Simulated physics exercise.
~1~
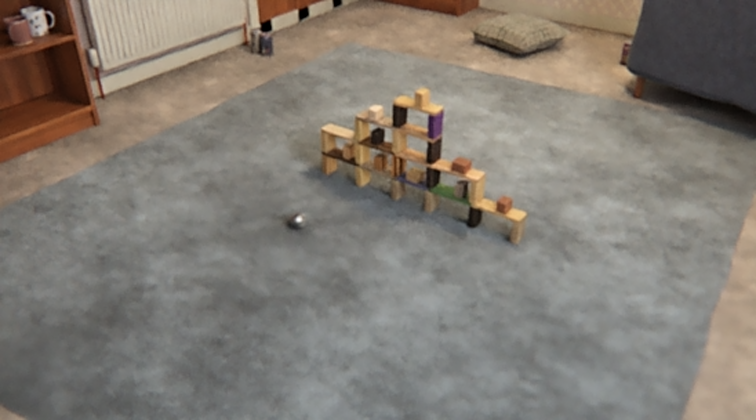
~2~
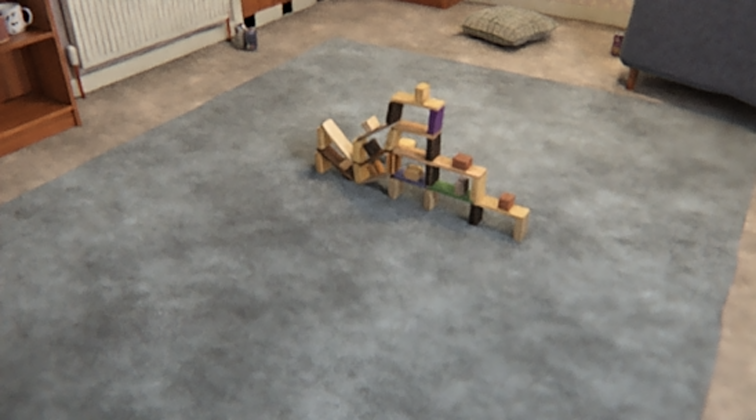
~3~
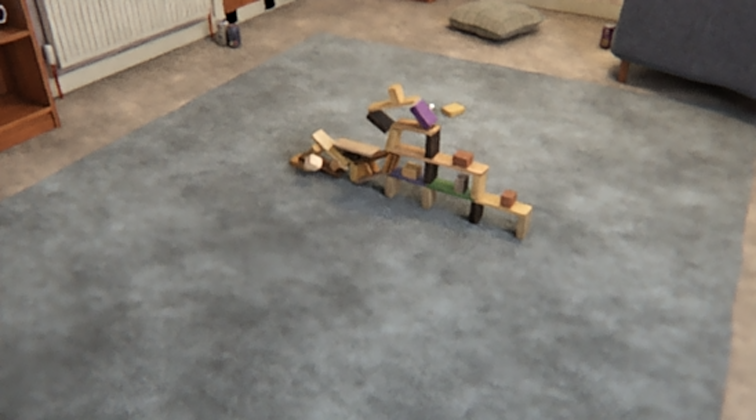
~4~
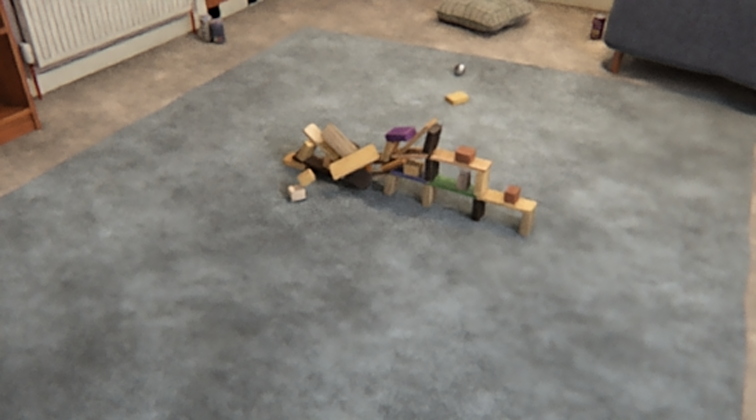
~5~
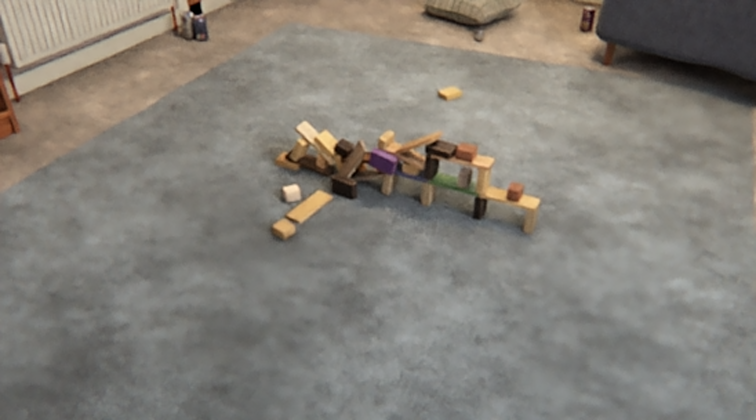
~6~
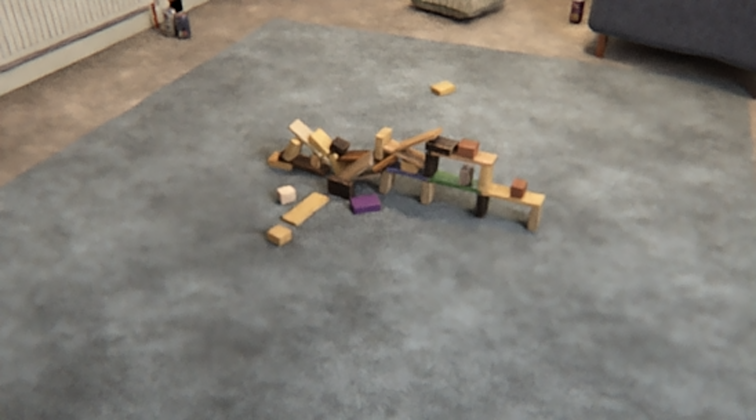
At first, a steel ball rolls across a grey rug toward a stepped structure of wooden blocks and planks, tallest in the middle. It strikes the left side, where posts tip and boards slump. The ball passes through and comes out behind, as the top of the tower leans left with its purple block. The upper levels then collapse into a heap while the ball rolls away toward the cushion. The purple block drops to the rug in front, near a few scattered pieces. The lower right section, with its green plank, stays standing beside the pile.
